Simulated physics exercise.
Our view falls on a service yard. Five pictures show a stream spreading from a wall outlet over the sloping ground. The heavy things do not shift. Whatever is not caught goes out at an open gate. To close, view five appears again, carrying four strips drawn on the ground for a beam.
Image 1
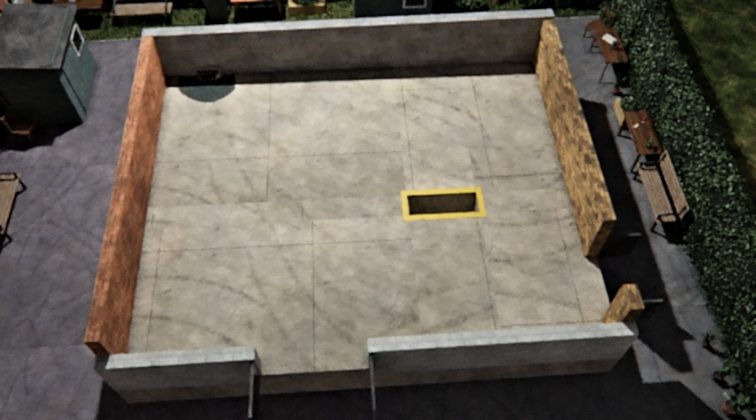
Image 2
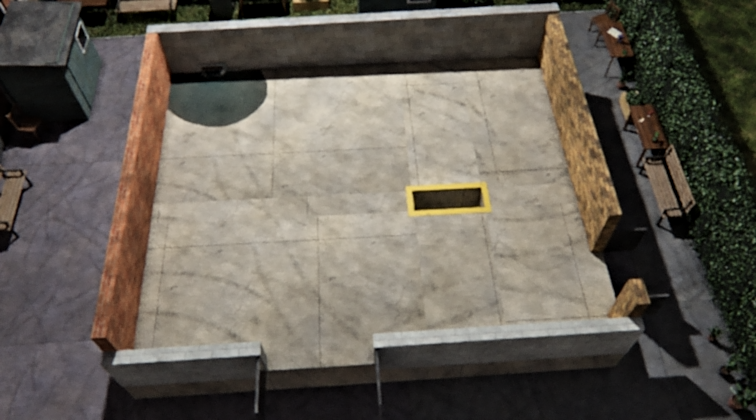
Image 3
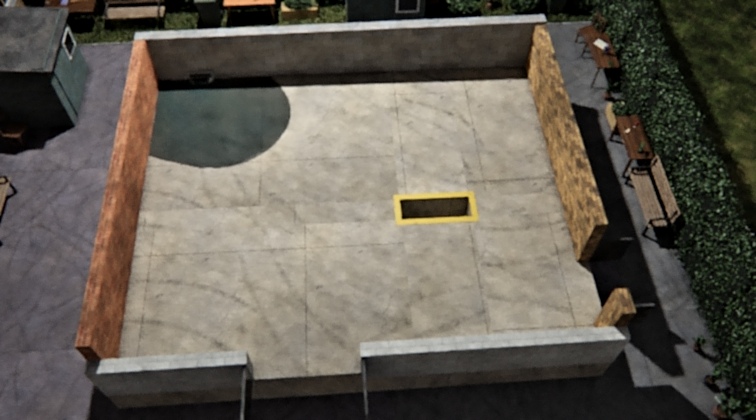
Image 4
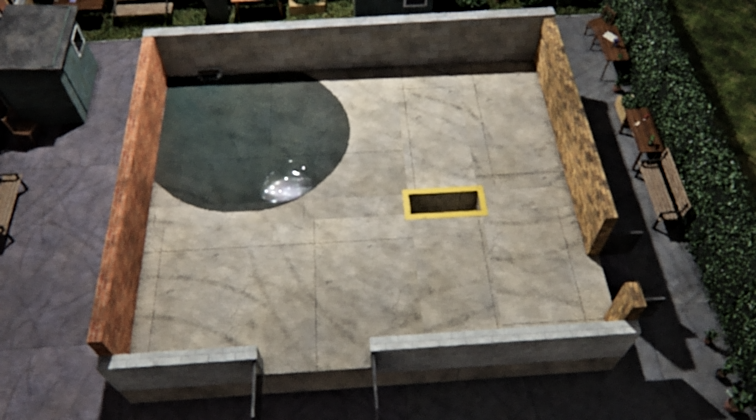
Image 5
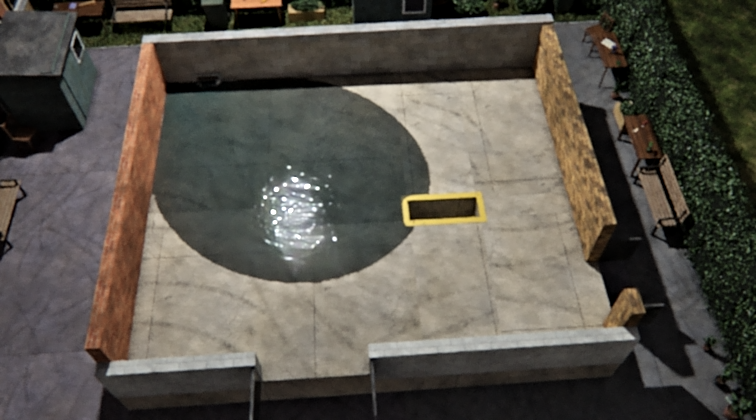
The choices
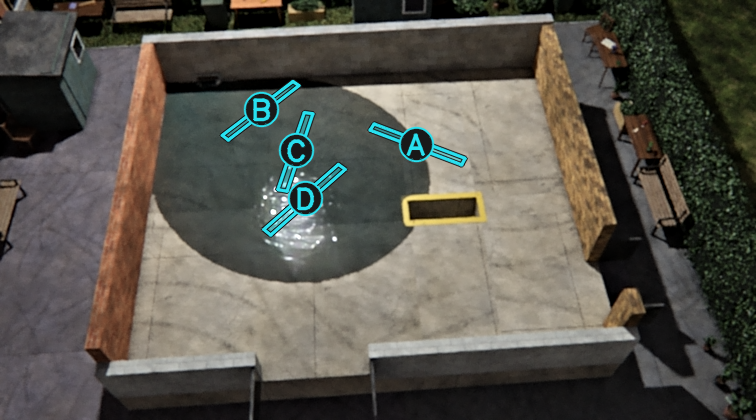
The video shows a walled service yard from above as a dark pool of water spreads from the upper-left corner across the pale paved ground, growing steadily wider, while the yellow-edged drain pit right of centre stays dry.
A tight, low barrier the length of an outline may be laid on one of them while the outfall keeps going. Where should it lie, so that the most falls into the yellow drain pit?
A is best.
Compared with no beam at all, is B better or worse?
It is worse.
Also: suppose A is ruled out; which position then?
The answer is D.
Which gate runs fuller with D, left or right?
The right one.
On the marked copy, A from (372, 127) to (463, 161); B from (225, 137) to (295, 83); C from (282, 190) to (308, 113); D from (267, 232) to (341, 166).
For position A, about 30 % of the stream runs into the yellow drain pit, about 69 % out by the gates.
For position B, about 11 % of the stream runs into the yellow drain pit, about 86 % out by the gates.
For position C, about 6 % of the stream runs into the yellow drain pit, about 91 % out by the gates.
For position D, about 18 % of the stream runs into the yellow drain pit, about 78 % out by the gates.
